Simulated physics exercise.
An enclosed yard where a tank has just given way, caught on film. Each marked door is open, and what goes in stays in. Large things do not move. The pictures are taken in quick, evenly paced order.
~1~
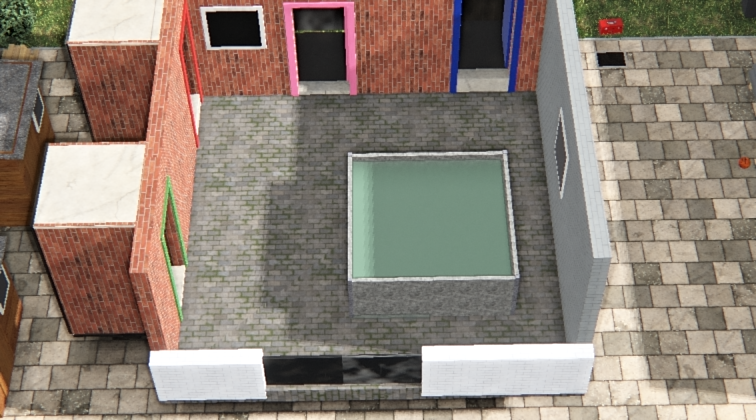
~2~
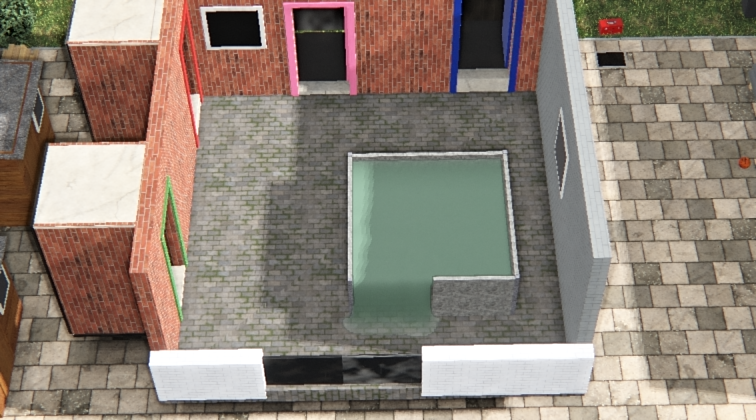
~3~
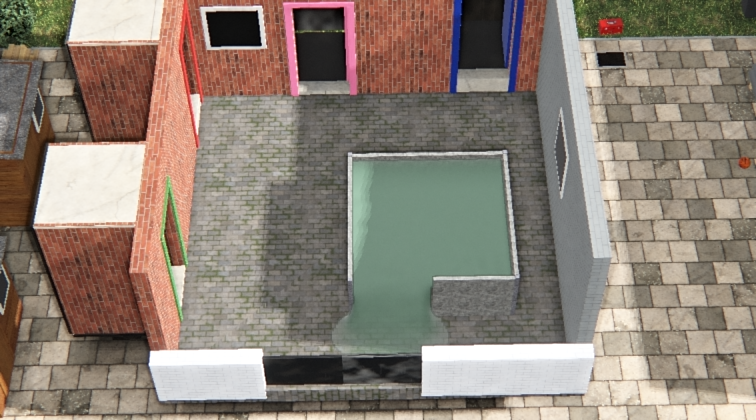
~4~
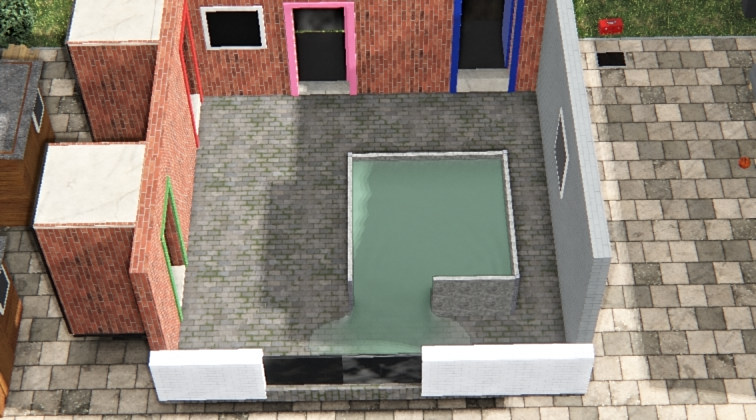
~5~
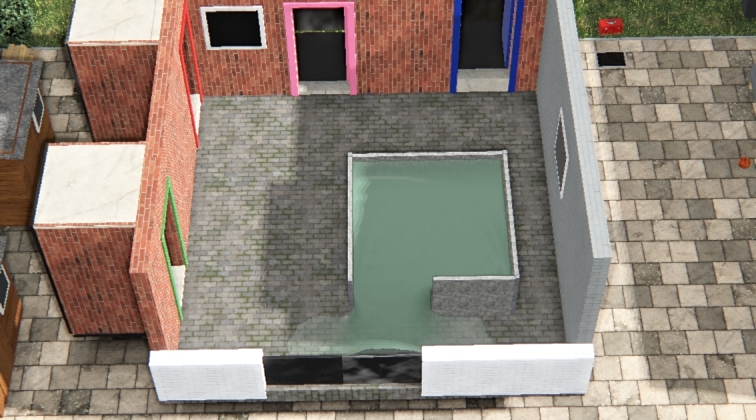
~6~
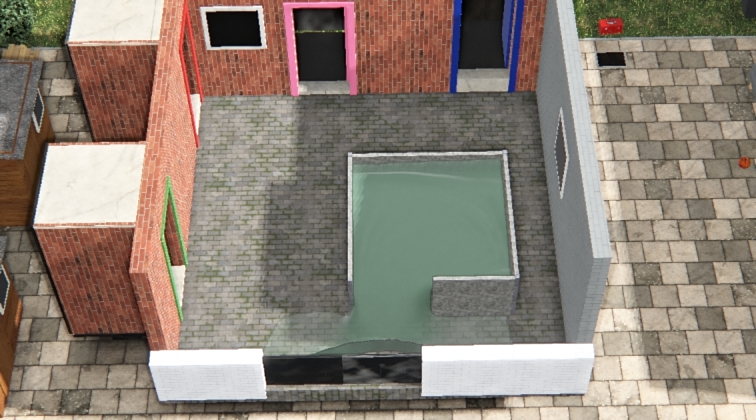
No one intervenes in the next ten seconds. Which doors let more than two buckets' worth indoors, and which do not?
At the end, the green door will let in too much, the blue door will let in an allowed amount, the pink door will let in too much, the red door will let in an allowed amount.
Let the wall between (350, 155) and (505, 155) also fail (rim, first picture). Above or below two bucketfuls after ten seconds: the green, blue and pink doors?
Green door exceeds the limit, blue door exceeds the limit, pink door exceeds the limit.
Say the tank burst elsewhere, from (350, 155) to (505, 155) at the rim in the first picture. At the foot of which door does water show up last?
The green one comes last.
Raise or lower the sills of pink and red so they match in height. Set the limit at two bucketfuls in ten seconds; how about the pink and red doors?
My guess: The pink door remains short while the red door crosses the line.
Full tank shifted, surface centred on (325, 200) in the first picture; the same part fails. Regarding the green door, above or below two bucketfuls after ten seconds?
Green: Overshoots.
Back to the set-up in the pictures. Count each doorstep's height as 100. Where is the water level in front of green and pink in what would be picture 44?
Approx. 210 % then 200 %.
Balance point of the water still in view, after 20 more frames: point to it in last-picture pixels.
Centre of mass: Roughly (390, 272).
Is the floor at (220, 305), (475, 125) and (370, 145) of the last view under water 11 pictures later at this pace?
First swamped, then spared, then spared.
A moment on, water covers 25 % of the floor; the green door not reached, the blue door not reached, the pink door not reached, the red door not reached.
Next, water covers 40 % of the floor; the green door over two buckets in, the blue door not reached, the pink door not reached, the red door not reached.
Then, water covers 70 % of the floor; the green door far over two buckets in, the blue door wet at the sill, nothing in, the pink door not reached, the red door wet at the sill, nothing in.
Later, water covers 95 % of the floor; the green door far over two buckets in, the blue door wet at the sill, nothing in, the pink door over two buckets in, the red door wet at the sill, nothing in.
In the end, water covers 100 % of the floor; the green door far over two buckets in, the blue door wet at the sill, nothing in, the pink door far over two buckets in, the red door wet at the sill, nothing in.
